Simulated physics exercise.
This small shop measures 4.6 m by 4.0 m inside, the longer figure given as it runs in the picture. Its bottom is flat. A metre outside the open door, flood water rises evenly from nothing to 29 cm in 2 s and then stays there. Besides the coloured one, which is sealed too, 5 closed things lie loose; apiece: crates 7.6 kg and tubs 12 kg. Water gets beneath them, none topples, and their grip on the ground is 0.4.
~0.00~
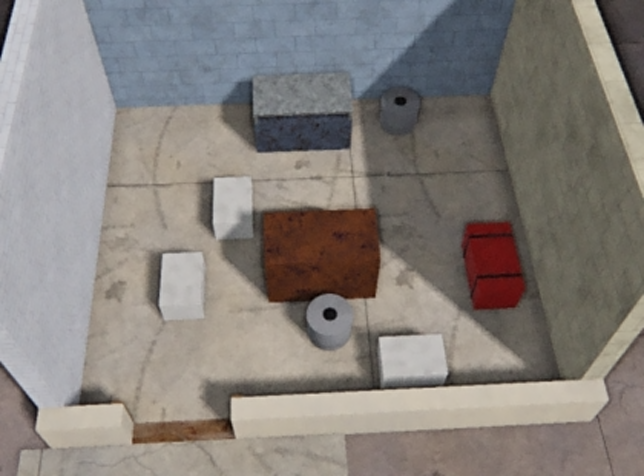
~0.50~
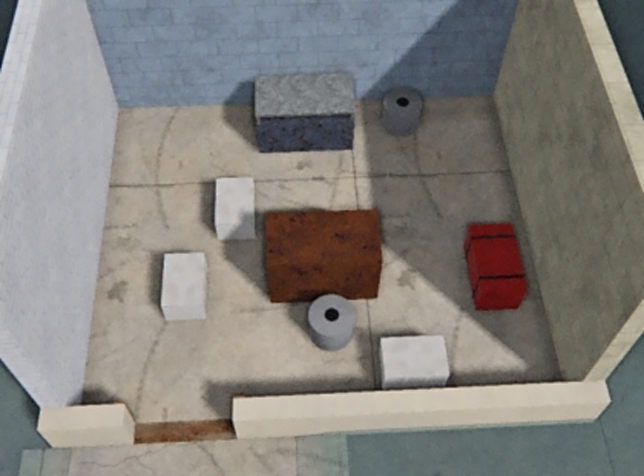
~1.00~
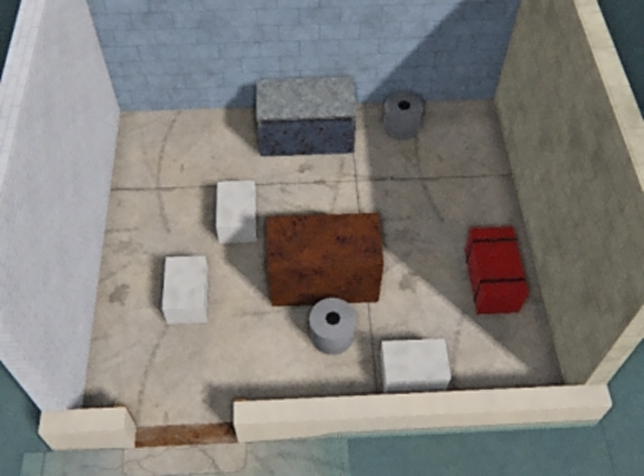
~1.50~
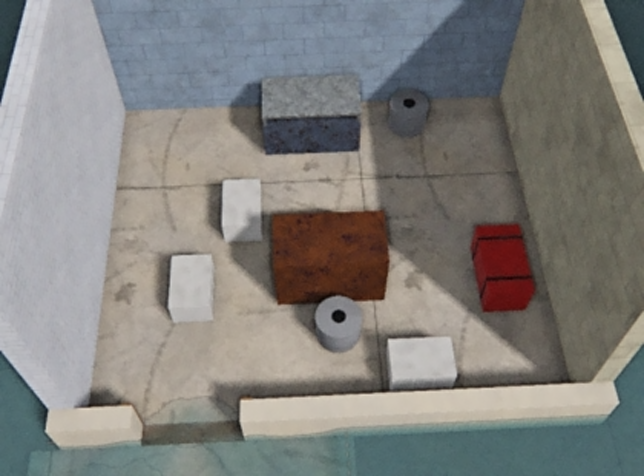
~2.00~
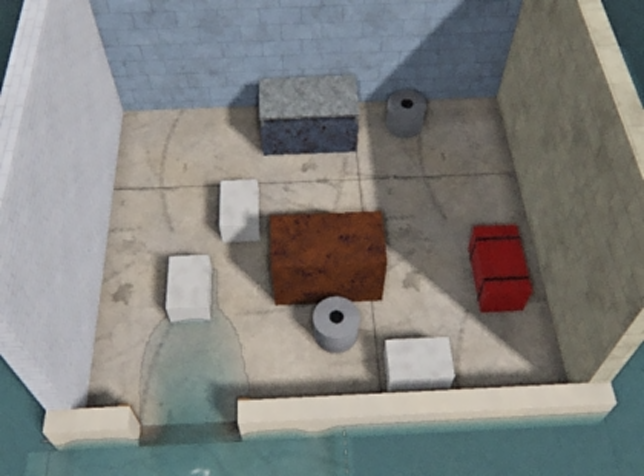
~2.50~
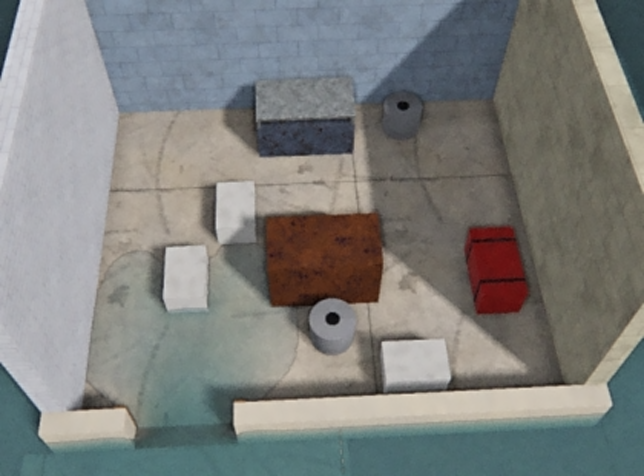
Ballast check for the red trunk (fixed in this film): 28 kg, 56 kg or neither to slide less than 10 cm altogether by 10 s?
I expect that only the larger load is enough.
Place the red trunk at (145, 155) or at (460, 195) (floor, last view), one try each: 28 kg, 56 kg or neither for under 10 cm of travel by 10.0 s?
In that order: Neither holds; only the larger holds.
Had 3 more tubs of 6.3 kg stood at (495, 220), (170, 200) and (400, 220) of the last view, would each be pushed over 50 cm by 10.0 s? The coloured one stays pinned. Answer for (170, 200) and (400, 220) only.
In that order: Over, over.
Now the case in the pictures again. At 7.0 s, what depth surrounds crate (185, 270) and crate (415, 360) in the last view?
About 20 and 2 cm.
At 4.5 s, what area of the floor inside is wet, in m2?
About 11.5 m2.
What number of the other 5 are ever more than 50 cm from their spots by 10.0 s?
That makes 2.
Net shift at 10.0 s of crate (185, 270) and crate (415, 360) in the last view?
In turn: 150 cm, 10 cm.
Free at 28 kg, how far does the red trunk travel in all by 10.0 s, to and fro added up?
About 60 cm.
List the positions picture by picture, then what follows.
The first frame shows the red trunk at (495, 256) rests on the ground; 0.0 m2 under water; 0 of 6 have shifted.
The second frame shows the red trunk at (497, 257), on the bottom; water covers 0.0 m2; 0 of 6 have shifted.
The third frame shows the red trunk at (499, 260), on the bottom; 0.0 m2 under water; 0 of 6 have shifted.
The fourth frame shows the red trunk at (505, 258) rests on the ground; water covers 0.1 m2; 0 of 6 have shifted.
The fifth frame shows the red trunk at (502, 258), on the bottom; 1.0 m2 under water; 0 of 6 have shifted.
The sixth frame shows the red trunk at (498, 260) rests on the ground; 3.3 m2 under water; 1 of 6 have shifted.
After 3.5 s the red trunk would be 0 cm from its start with 28 kg and 0 cm from its start with 56 kg; 0 cm of water round it then.
After 4.5 s the red trunk would be 0 cm from its start with 28 kg and 0 cm from its start with 56 kg; 1 cm of water round it then.
After 7.0 s the red trunk would be 0 cm from its start with 28 kg and 0 cm from its start with 56 kg; 3 cm of water round it then.
After 10.0 s the red trunk would be 60 cm from its start with 28 kg and 0 cm from its start with 56 kg; 10 cm of water round it then.
